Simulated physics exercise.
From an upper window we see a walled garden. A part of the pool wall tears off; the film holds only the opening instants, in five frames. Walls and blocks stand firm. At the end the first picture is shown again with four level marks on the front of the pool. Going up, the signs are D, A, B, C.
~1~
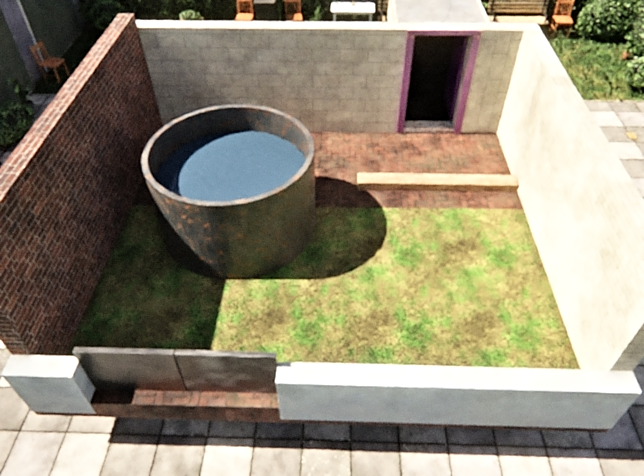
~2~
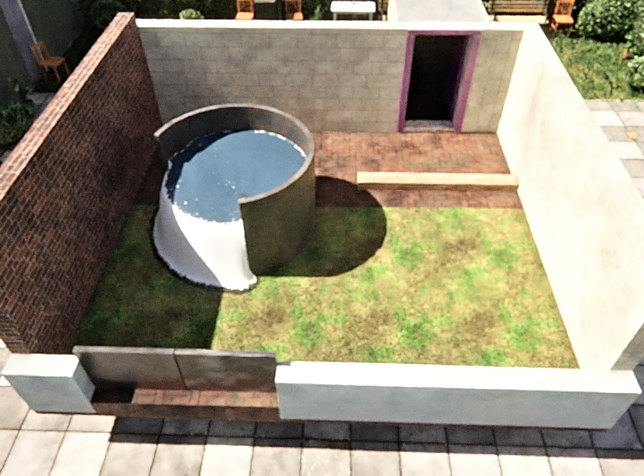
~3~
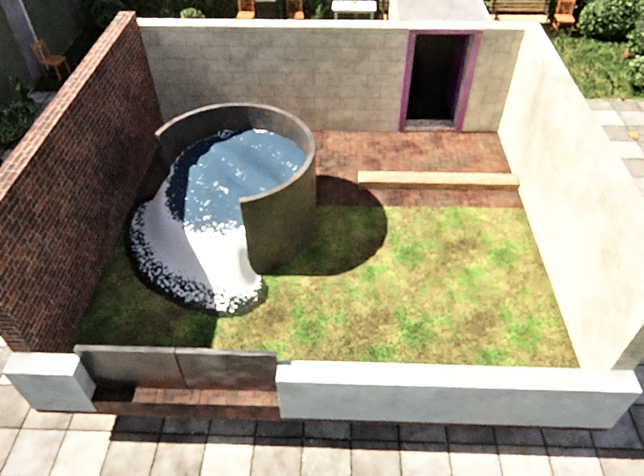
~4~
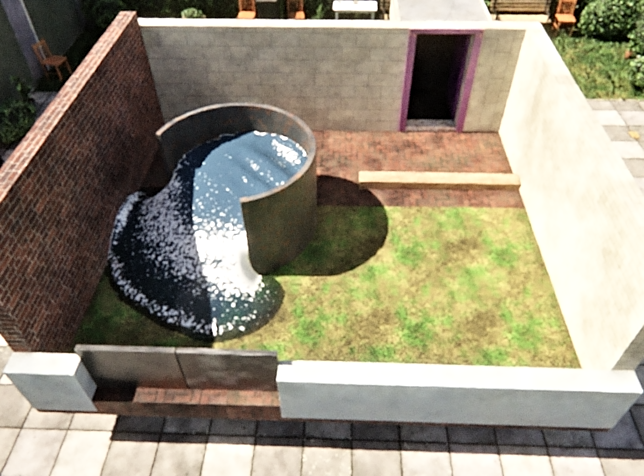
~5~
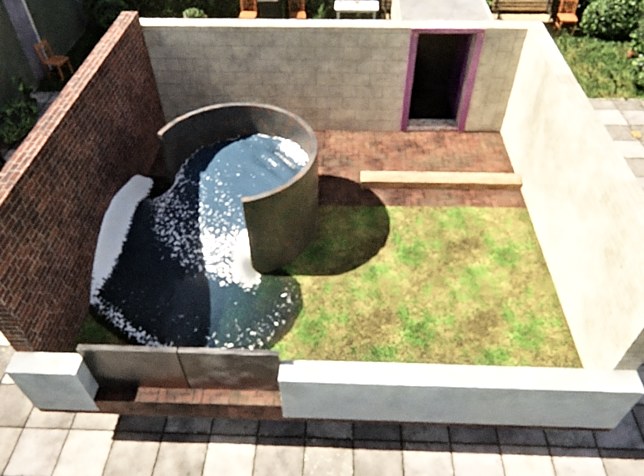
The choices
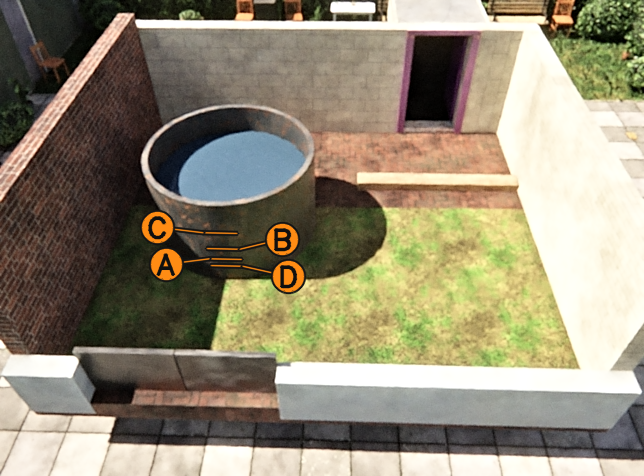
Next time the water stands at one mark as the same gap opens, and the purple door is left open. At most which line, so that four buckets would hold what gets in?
C.
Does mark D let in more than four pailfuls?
No, that is safe.
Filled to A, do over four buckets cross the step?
No, that is safe.
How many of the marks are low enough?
All of the four.
In orange, A at (225, 259); B at (223, 248); C at (220, 233); D at (226, 265); from the bottom up D, A, B, C.
With A, nothing gets over.
With B, nothing gets over.
With C, a bucket or two gets in.
With D, nothing gets over.
